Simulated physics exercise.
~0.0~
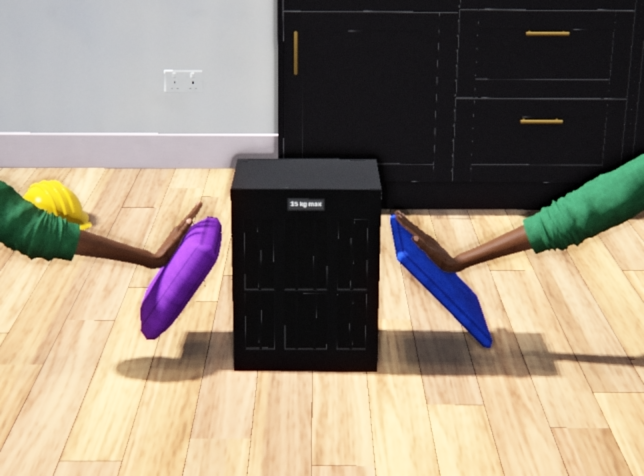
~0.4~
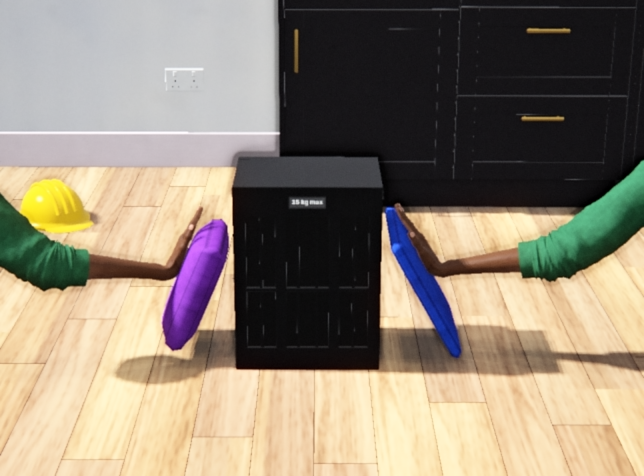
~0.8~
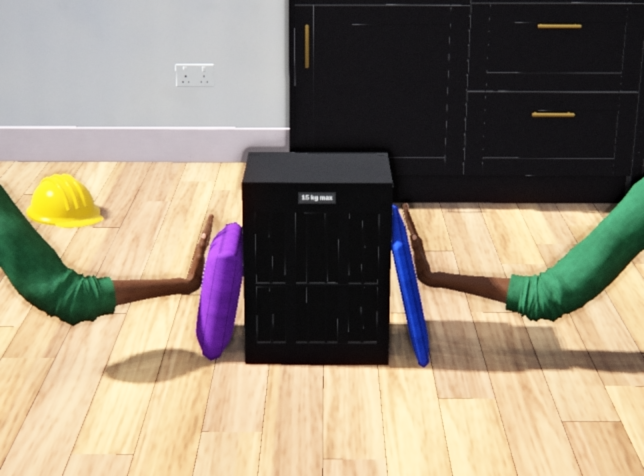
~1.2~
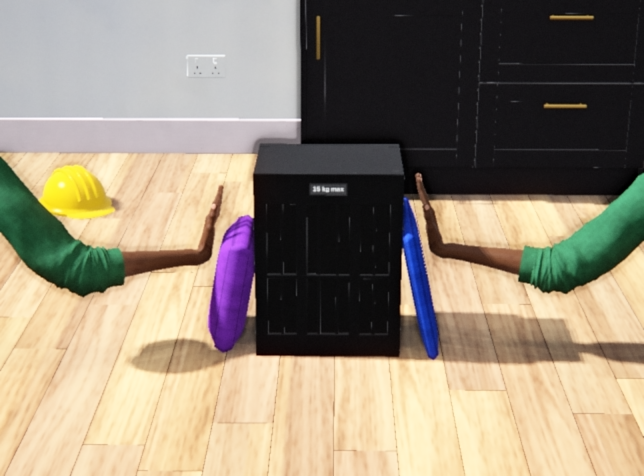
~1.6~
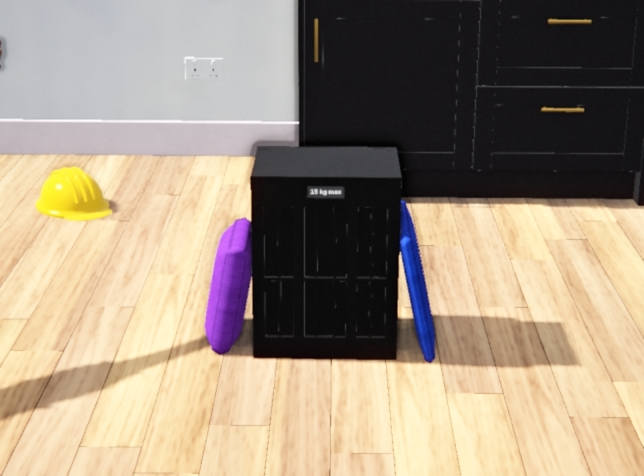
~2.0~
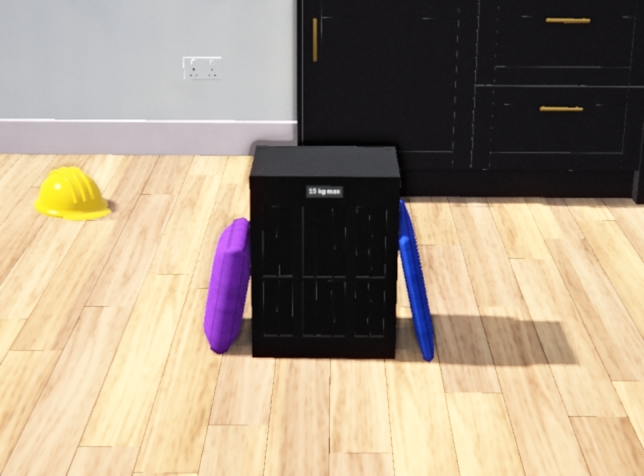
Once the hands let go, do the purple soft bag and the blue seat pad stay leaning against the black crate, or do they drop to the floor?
Both stay up. The purple soft bag keeps leaning on the left side of the crate and the blue seat pad stays propped against the right side.
